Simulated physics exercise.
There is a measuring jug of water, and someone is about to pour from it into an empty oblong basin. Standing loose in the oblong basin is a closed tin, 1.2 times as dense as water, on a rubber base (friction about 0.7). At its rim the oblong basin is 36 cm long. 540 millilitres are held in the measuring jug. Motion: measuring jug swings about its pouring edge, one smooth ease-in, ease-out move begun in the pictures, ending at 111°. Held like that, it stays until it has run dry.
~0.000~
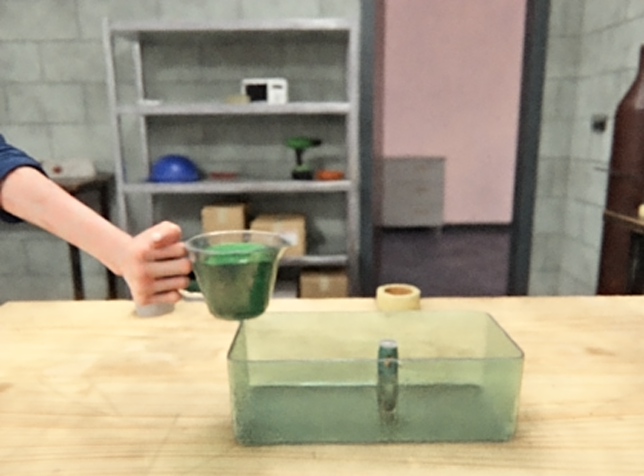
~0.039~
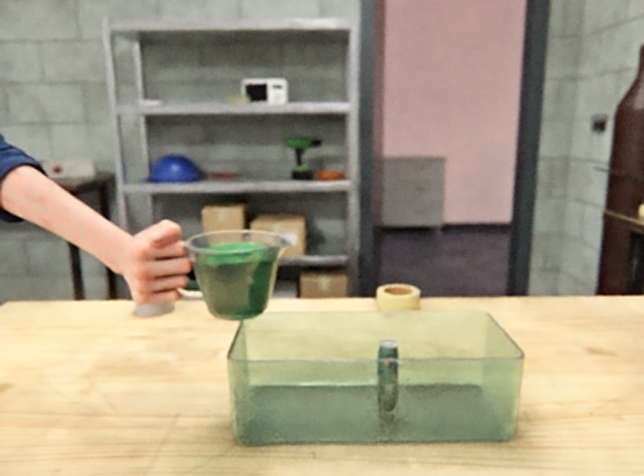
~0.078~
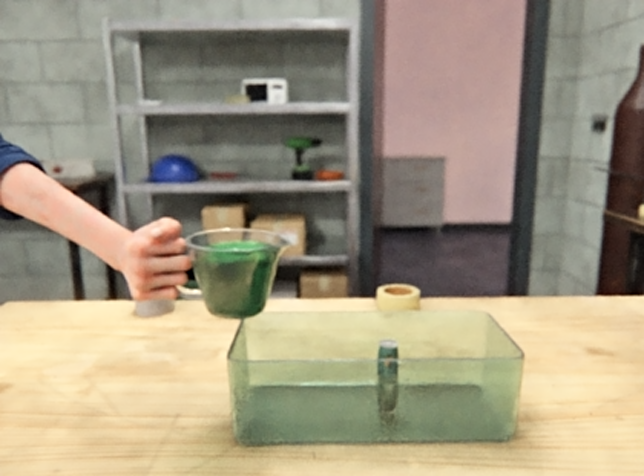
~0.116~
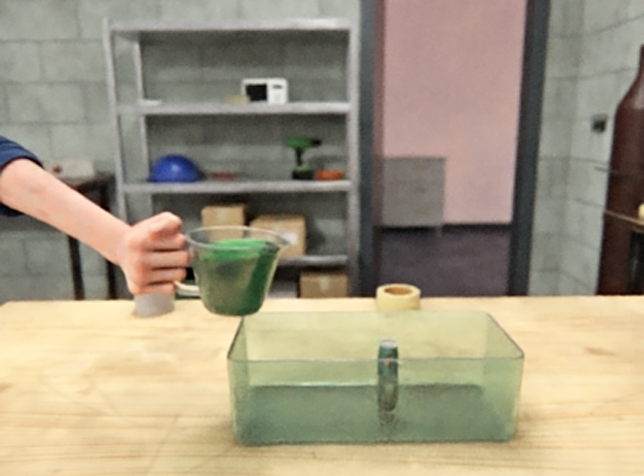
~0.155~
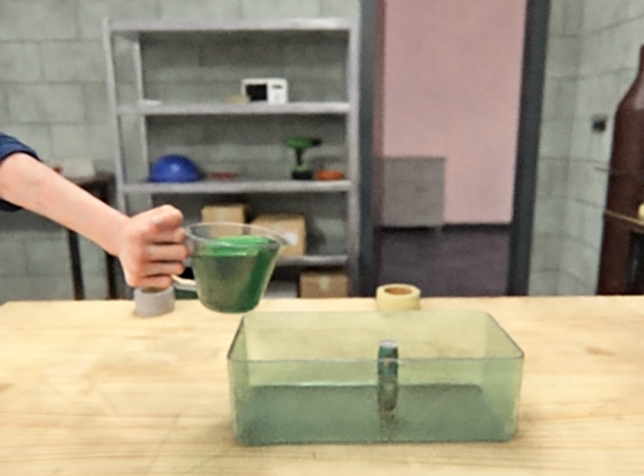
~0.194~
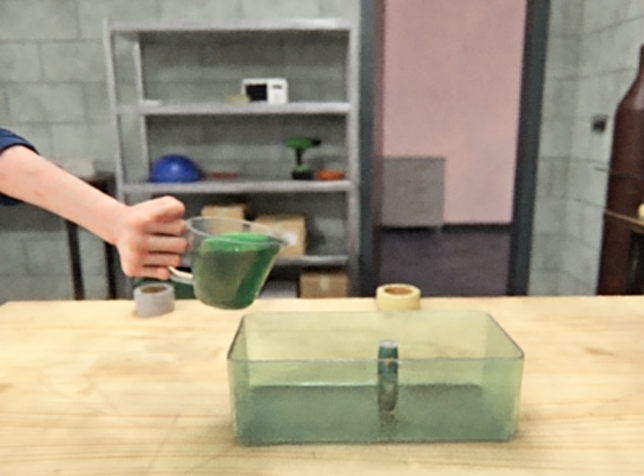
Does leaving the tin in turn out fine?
I expect it to overbalance.
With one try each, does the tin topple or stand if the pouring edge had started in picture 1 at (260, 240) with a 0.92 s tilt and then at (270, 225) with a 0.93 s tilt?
Run one: It does not tip. Run two: It does not tip.
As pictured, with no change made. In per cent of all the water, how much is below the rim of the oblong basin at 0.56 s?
About 6 per cent.
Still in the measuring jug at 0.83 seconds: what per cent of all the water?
Close to 4 in a hundred.
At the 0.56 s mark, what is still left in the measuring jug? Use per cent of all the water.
About 62 percent.
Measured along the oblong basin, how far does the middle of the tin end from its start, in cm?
The middle of the tin ends some 10.0 cm along the basin.
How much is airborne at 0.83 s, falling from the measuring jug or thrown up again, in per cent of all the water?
Near 24 per cent, I'd say.
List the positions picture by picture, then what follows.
In the first frame, tilt 0°; pouring edge (292, 242); surface from (194, 252) to (280, 251); the oblong basin's rim runs from (236, 336) to (505, 333); the tin's top is at (388, 346).
In the second frame, tilt 0°; pouring edge (292, 242); surface from (194, 251) to (280, 250).
In the third frame, tilt 2°; pouring edge (292, 242); surface from (194, 250) to (281, 249).
In the fourth frame, tilt 4°; pouring edge (292, 242); surface from (195, 249) to (281, 247).
In the fifth frame, tilt 8°; pouring edge (291, 242); surface from (194, 246) to (281, 244).
In the sixth frame, tilt 12°; pouring edge (291, 242); surface from (194, 242) to (283, 241).
By 0.56 s the tilt is 74° and 63 per cent is still to pour; the tin stands where it began.
By 0.83 s the tilt is 109° and 4 per cent is still to pour; the tin leans 4°.
By 1.11 s the tilt is 111° and 0 per cent is still to pour; the tin lies on its side.
By 1.42 s the tilt is 111° and 0 per cent is still to pour; the tin lies on its side.
At rest the tin lies on its side.
